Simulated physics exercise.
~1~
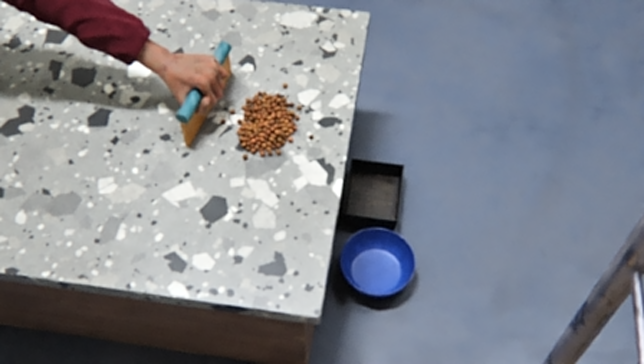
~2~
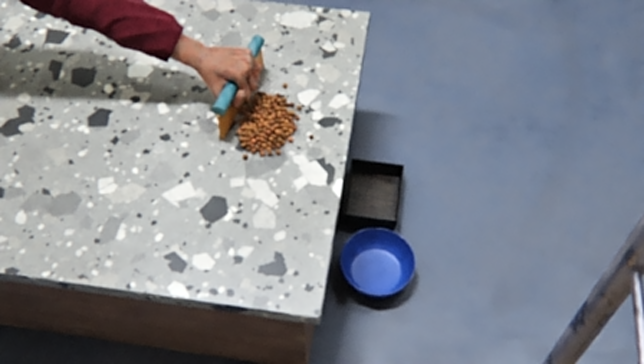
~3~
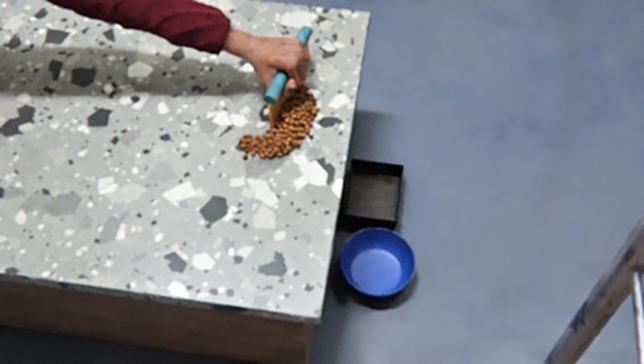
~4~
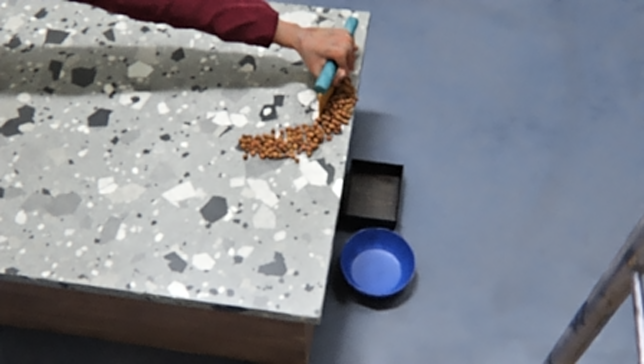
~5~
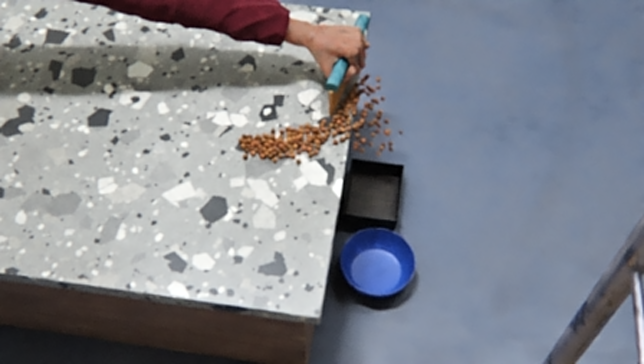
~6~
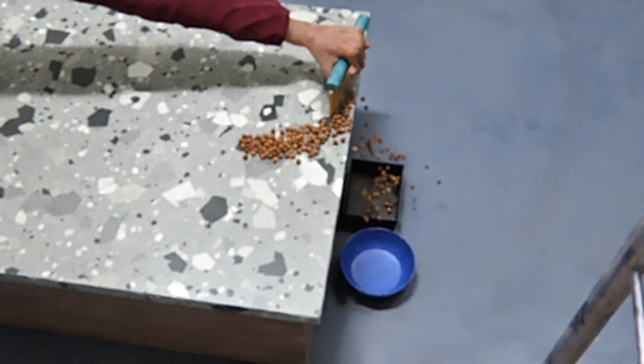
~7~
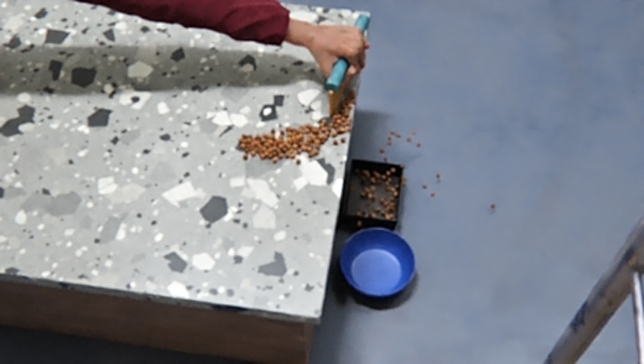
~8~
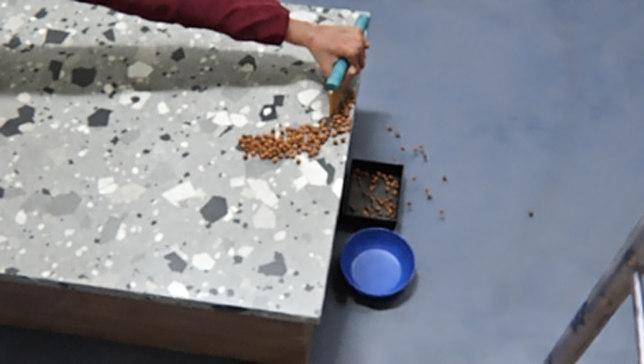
On a speckled grey tabletop above a blue-grey floor, a hand in a dark red sleeve holds a teal-handled scraper beside a round heap of small brown balls. The hand pushes the scraper rightward into the heap, smearing it into a curved trail toward the table's right edge. At the edge the scraper stops, and a cluster of balls spills over the side. Many drop into the black tin below, while a few miss it and scatter rightward across the floor. Most of the balls remain on the table, and the blue bowl stays empty.
